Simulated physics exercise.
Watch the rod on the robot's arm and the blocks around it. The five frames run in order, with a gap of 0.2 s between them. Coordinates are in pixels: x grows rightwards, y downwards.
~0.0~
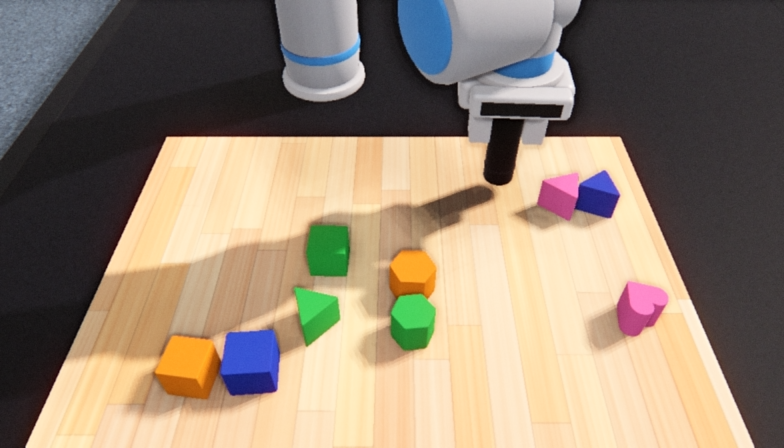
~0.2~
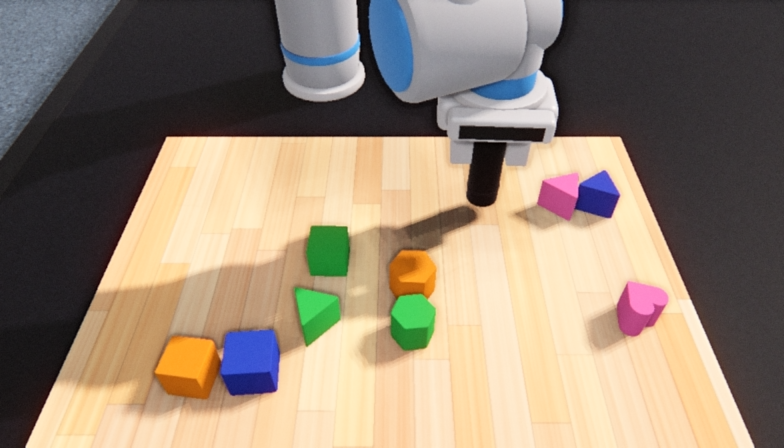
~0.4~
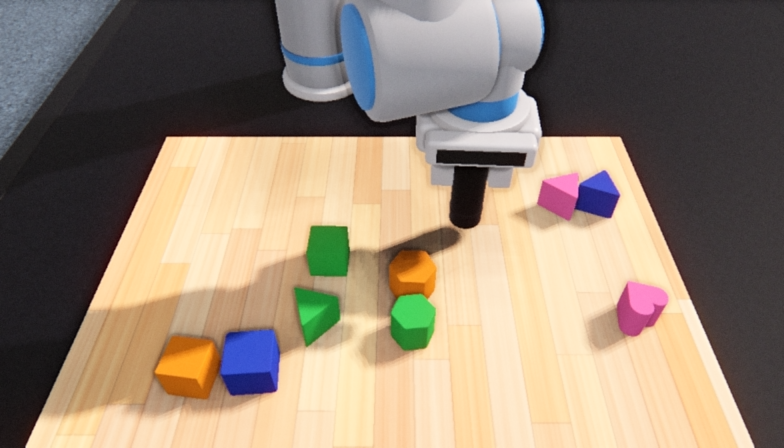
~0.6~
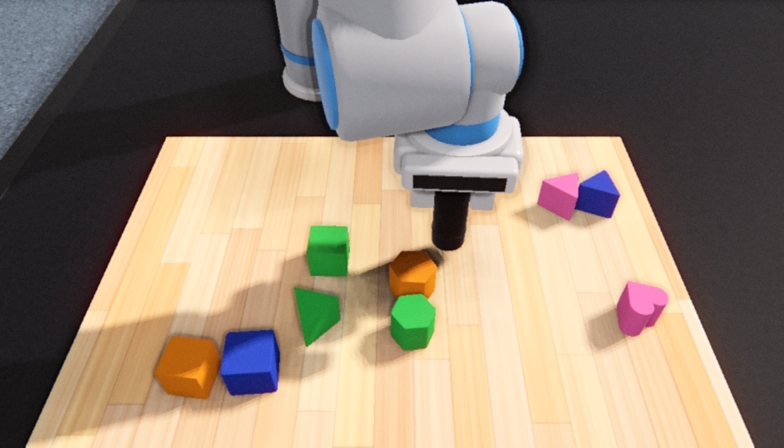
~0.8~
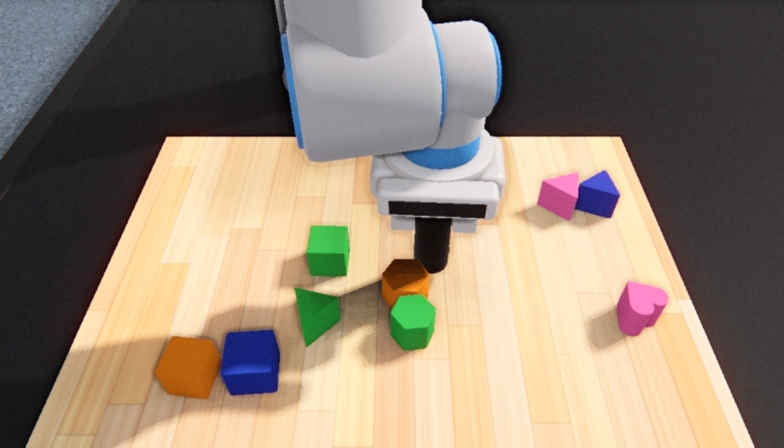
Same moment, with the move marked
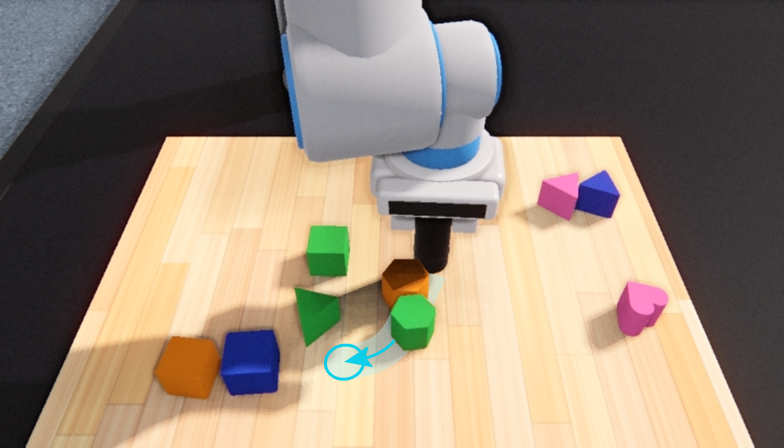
The footage shows a robotic arm moving its black rod down and left across a wooden board of colored blocks, reaching the orange six-sided block and nudging it slightly down and left, while the other blocks stay still.
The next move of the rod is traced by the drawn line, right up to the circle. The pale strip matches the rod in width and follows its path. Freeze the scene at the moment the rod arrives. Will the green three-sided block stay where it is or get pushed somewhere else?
Answer: Moved.
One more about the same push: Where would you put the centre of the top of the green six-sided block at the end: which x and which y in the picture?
The green six-sided block ends near (406, 359).
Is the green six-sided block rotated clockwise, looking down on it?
Final answer: No.
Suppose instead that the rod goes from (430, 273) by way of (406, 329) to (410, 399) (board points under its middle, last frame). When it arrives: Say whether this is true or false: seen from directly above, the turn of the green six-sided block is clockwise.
The claim does not hold.
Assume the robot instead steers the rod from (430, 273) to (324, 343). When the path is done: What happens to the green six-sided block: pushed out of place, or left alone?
The block you're asking about gets moved.
Path on the board, from (430, 273) by way of (413, 308) and (391, 344) to (345, 362).
What follows on the original path. One third of the way, rod at (413, 297); orange six-sided block at (375, 297); green six-sided block at (410, 322), turned 30° anticlockwise.
Two thirds of the way, rod at (390, 334); orange six-sided block at (349, 311), turned 60° clockwise; green six-sided block at (407, 356), turned 80° anticlockwise.
At the end, rod at (343, 351); blue four-sided block in place; green three-sided block at (296, 291), turned 20° anticlockwise; orange six-sided block at (327, 307), turned 100° clockwise; green six-sided block at (406, 359), turned 90° anticlockwise.
